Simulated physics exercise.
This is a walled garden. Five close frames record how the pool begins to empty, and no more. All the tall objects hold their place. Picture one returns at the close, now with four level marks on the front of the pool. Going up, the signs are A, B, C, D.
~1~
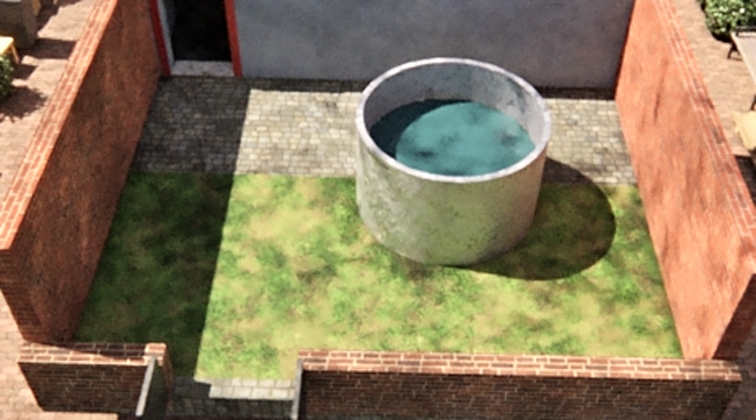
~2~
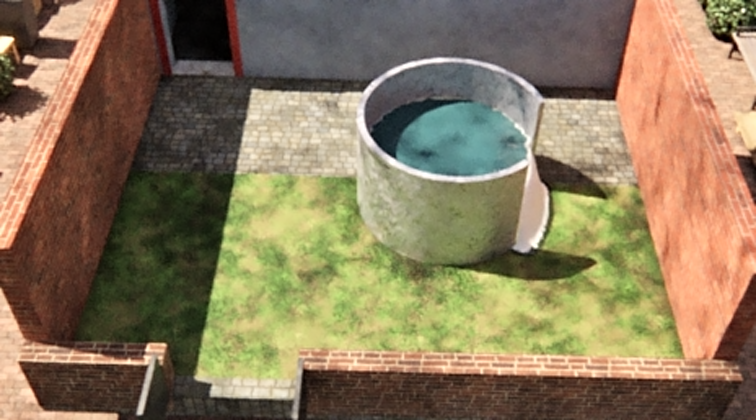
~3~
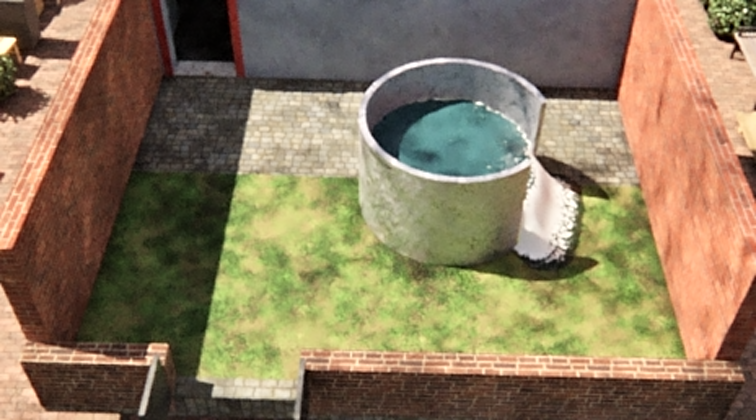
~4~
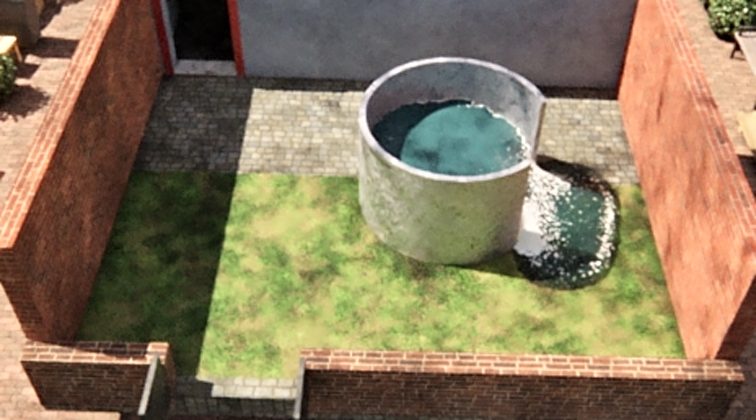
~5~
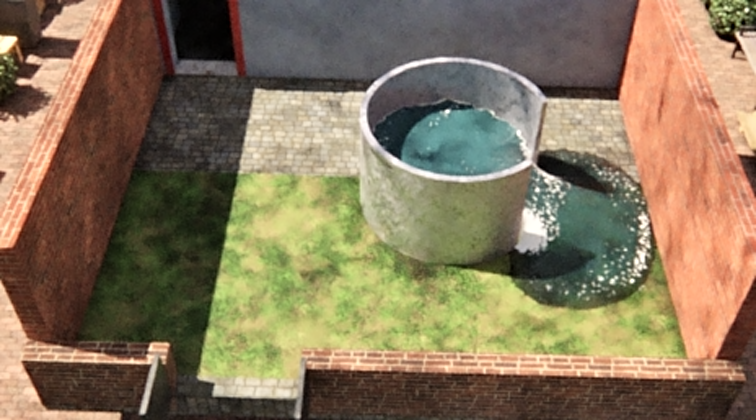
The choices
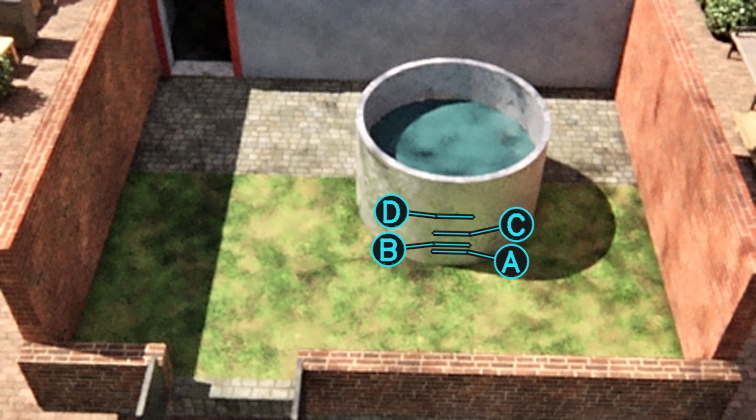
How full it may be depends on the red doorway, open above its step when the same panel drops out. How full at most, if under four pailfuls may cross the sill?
That is level D.
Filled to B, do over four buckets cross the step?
No, not at all.
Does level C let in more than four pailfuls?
No, not at all.
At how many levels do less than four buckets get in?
All of them.
In cyan, A at (450, 251); B at (451, 244); C at (452, 233); D at (454, 216); from the bottom up A, B, C, D.
With A, nothing gets over.
With B, nothing gets over.
With C, nothing gets over.
With D, a splash gets over, under a bucket.
